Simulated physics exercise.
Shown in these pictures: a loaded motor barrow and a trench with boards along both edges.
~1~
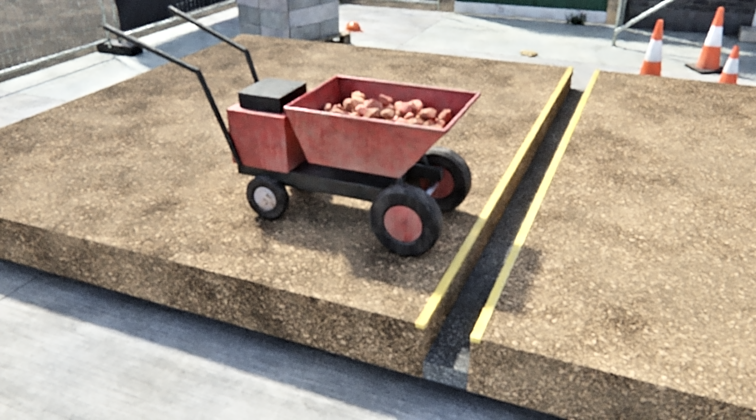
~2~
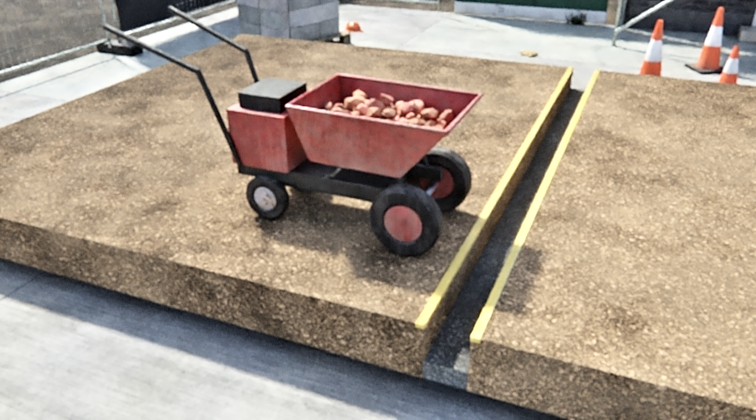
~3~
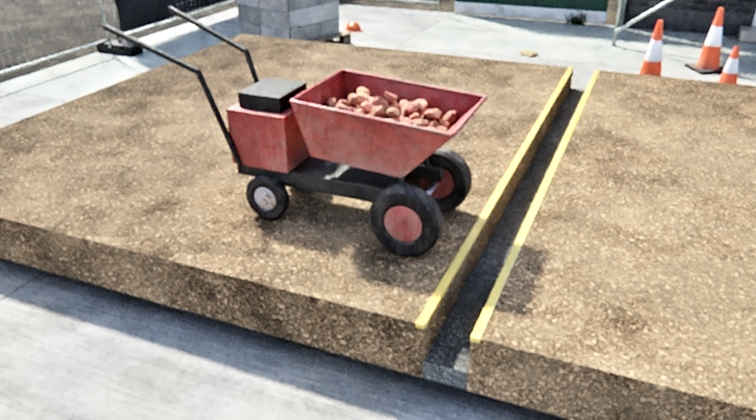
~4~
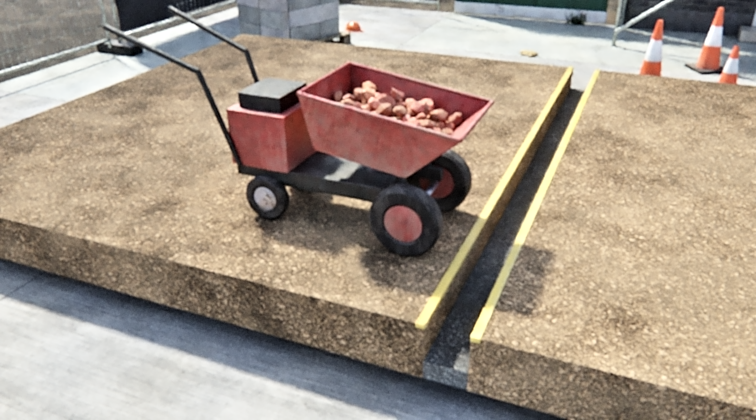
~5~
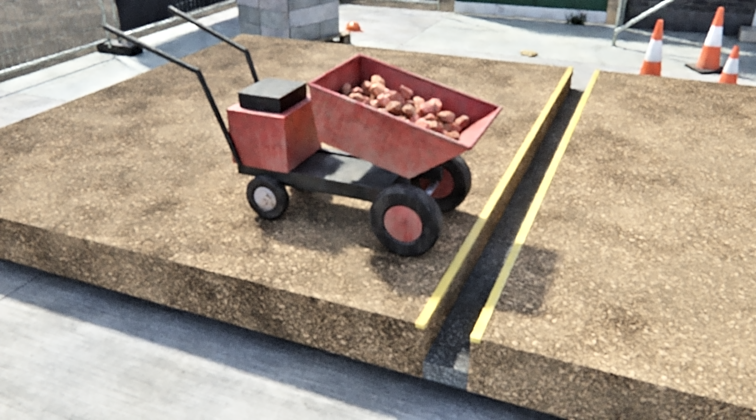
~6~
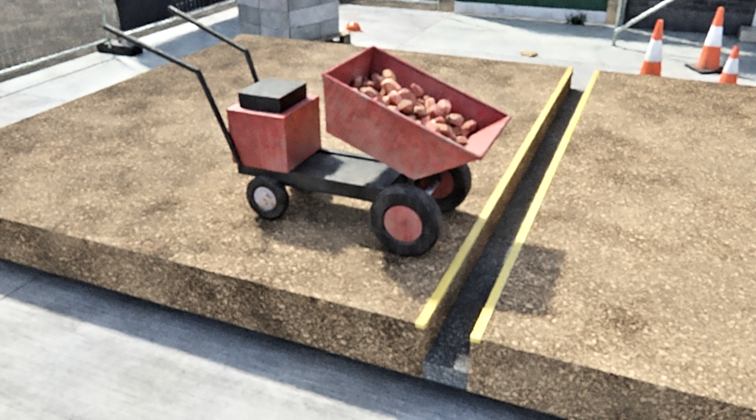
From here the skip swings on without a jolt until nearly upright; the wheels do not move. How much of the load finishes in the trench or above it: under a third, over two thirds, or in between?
Under a third.
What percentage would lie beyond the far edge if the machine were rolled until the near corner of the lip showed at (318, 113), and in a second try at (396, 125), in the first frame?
The first spot gives roughly 0 %; the second gives roughly 20 %.
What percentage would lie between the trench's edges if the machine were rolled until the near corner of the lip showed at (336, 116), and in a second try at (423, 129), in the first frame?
Position 1 near 40 %, position 2 near 10 %.
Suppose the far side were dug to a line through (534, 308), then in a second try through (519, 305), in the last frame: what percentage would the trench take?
In order: Some 60 per cent, then some 20 per cent.
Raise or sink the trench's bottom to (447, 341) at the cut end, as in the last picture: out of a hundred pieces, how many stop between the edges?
It lands somewhere near 0 percent.
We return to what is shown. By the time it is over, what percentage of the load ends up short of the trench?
My estimate is around 0 percent.
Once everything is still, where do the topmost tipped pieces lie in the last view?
Estimated top, final frame: Near (564, 236).
Soon, skip tipped steeply; all in the skip.
A while on, skip tipped right over; about two thirds in the skip; about a third beyond it; a stray few falling.
Towards the end, skip tipped right over; about a quarter in the skip; most beyond it.
Finally, skip tipped right over; about a quarter in the skip; a stray few in or heaped over the trench; most beyond it.
